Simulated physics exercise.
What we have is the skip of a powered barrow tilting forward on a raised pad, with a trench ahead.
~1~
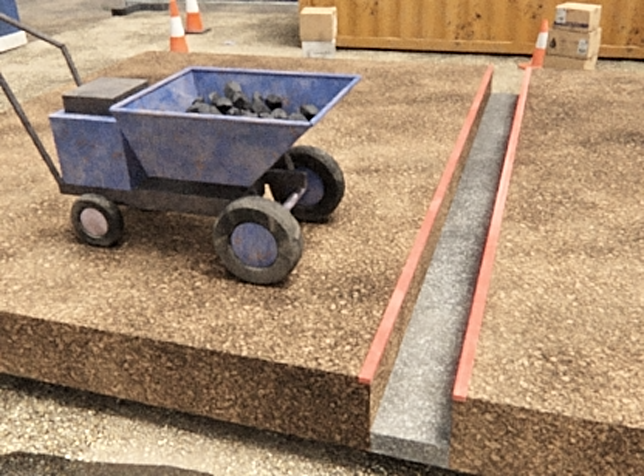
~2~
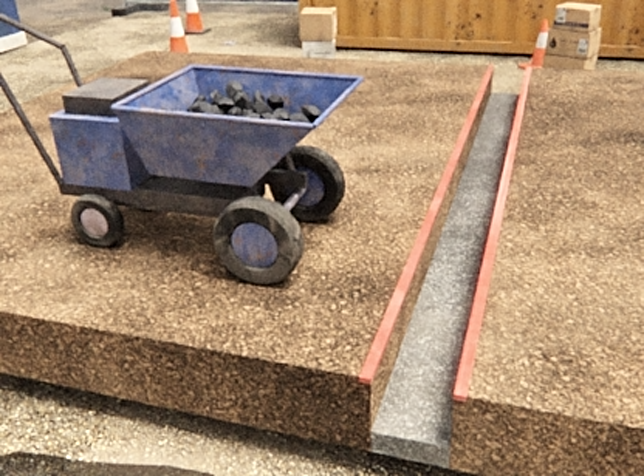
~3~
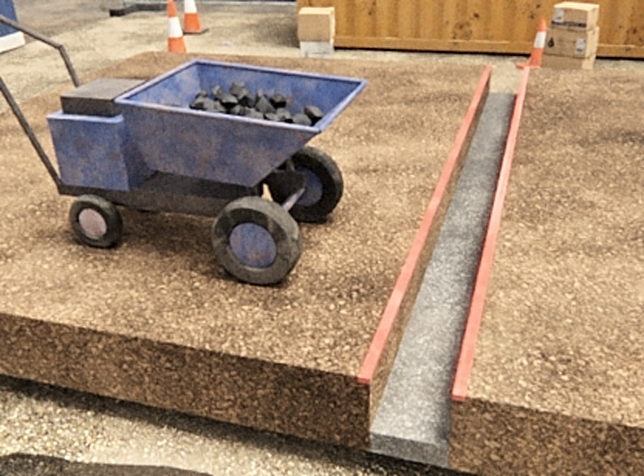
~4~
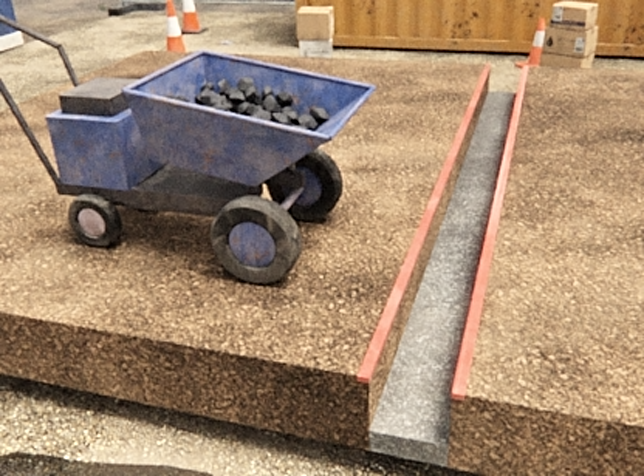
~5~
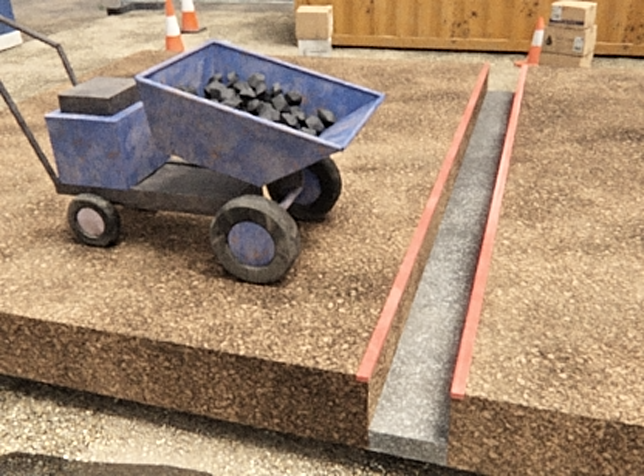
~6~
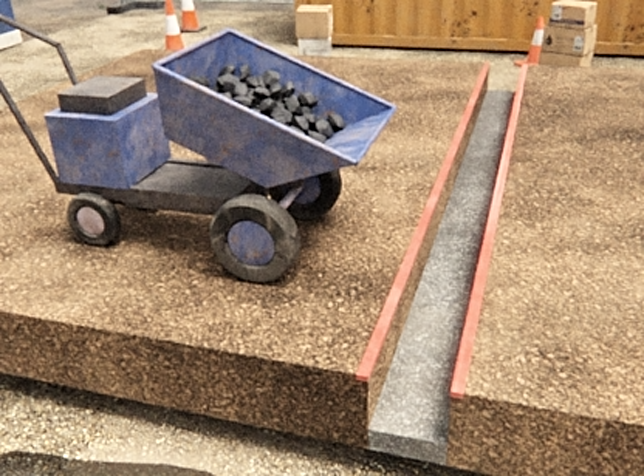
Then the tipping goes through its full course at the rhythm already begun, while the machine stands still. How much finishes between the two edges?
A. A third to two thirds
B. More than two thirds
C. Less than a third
Answer: B.
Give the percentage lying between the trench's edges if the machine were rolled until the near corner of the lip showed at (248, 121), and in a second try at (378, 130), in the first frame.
From the first spot you get 30 percent, and from the second 20 percent.
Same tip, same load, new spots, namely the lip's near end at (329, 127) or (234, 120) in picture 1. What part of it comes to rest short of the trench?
Roughly 0 per cent, then roughly 30 per cent.
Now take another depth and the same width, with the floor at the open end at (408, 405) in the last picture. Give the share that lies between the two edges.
It would be close to 60 percent.
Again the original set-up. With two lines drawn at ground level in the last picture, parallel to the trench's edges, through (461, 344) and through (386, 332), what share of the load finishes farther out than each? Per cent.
Estimate: 0 %, then 80 %.
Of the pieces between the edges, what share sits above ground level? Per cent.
My estimate would be close to 0 per cent.
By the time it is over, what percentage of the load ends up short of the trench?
That share comes out near 0 in a hundred.
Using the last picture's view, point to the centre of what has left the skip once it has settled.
I'd mark it at roughly (444, 293).
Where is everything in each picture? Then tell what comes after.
The first frame shows lip of the skip at (311, 125), level; top of the load at (232, 116), lumps of coal; first edge of the trench at (383, 332); far edge at (470, 346), the trench under half as wide as the skip, and about as deep as wide.
The second frame shows lip of the skip at (313, 127), tipped barely; top of the load at (234, 115).
The third frame shows lip of the skip at (319, 132), tipped barely; top of the load at (229, 103).
The fourth frame shows lip of the skip at (329, 139), tipped a little; top of the load at (227, 114).
The fifth frame shows lip of the skip at (341, 149), tipped clearly; top of the load at (220, 92).
The sixth frame shows lip of the skip at (355, 163), tipped clearly; top of the load at (225, 101); first edge of the trench at (380, 330); far edge at (467, 344).
Soon after the last picture, skip tipped steeply; all in the skip.
A little later, skip tipped right over; about half in the skip; about half in or heaped over the trench.
Later still, skip tipped right over; about a quarter in the skip; most in or heaped over the trench; a stray few beyond it.
By the end, skip tipped right over; about a quarter in the skip; a stray few short of the trench; most in or heaped over the trench; a stray few beyond it.
